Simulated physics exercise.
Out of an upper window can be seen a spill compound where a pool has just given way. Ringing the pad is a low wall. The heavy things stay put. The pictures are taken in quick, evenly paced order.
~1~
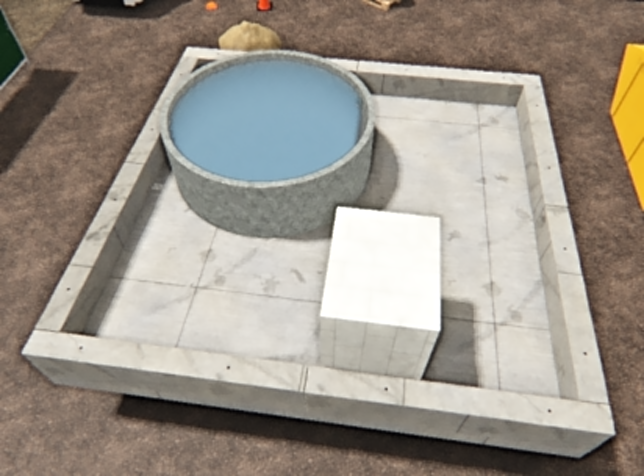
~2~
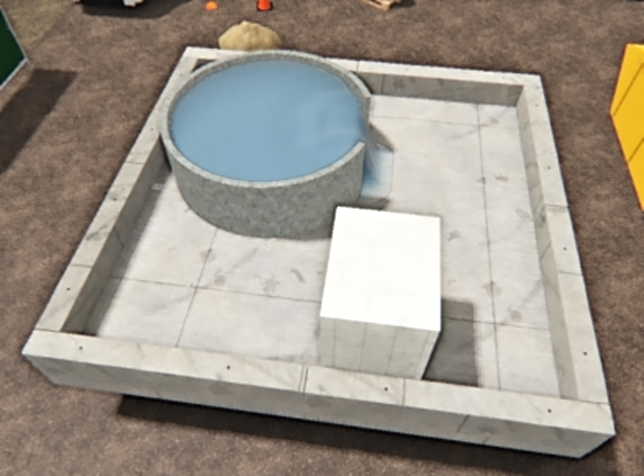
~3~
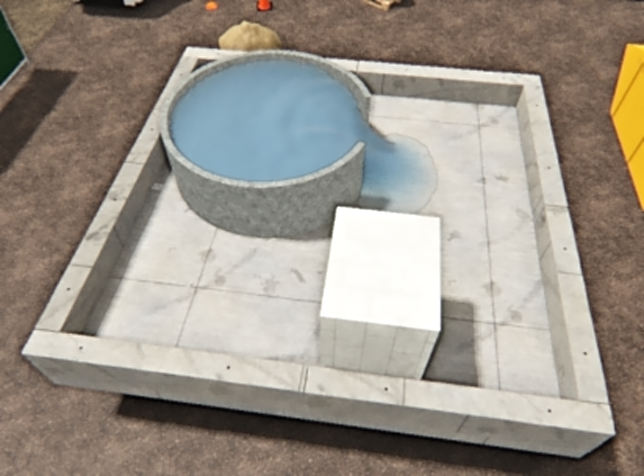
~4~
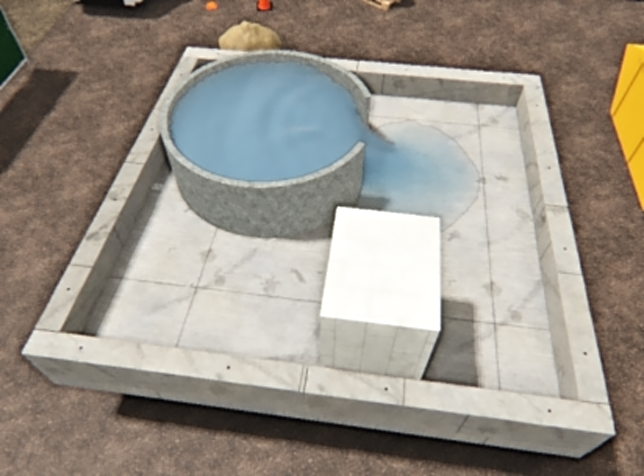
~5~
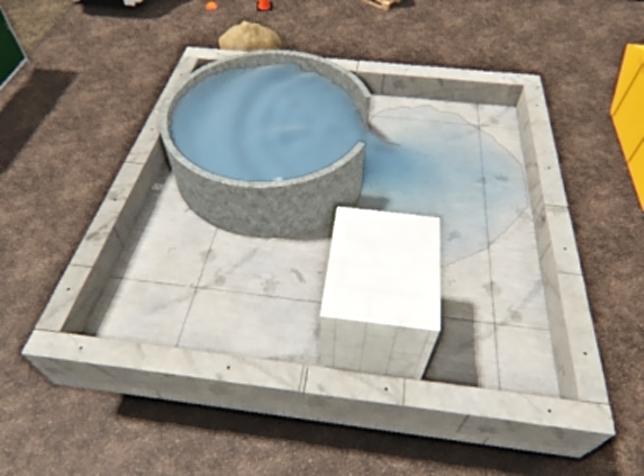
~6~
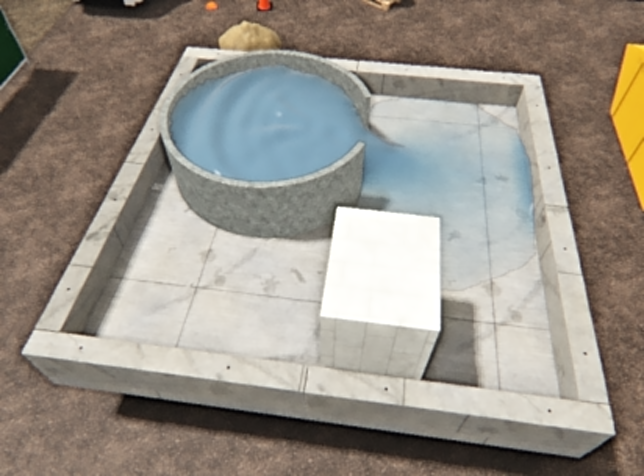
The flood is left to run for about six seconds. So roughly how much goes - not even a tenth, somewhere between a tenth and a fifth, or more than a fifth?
Beneath one tenth.
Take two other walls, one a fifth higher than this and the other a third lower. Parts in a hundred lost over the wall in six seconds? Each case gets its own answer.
First try 0 per cent, second try 6 per cent.
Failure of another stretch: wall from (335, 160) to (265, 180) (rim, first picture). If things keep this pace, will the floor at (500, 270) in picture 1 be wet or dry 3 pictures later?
That spot ends up soaked.
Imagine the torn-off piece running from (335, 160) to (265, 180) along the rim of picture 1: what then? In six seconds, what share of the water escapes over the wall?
Close to 0 per cent, I reckon.
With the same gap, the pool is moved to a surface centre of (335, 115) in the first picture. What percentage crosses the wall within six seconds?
4 per cent.
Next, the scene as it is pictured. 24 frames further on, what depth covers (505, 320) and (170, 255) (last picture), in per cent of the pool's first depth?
I'd say around 35 and 0 in a hundred.
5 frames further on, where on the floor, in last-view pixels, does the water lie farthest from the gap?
Near (549, 412).
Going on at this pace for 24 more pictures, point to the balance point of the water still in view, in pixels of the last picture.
About (360, 188).
A moment on, water covers 35 % of the floor; the low wall has let 0 % over.
Next, water covers 40 % of the floor; the low wall has let 0 % over.
Then, water covers 45 % of the floor; the low wall has let 1 % over.
Later, water covers 60 % of the floor; the low wall has let 1 % over.
In the end, water covers 75 % of the floor; the low wall has let 1 % over.
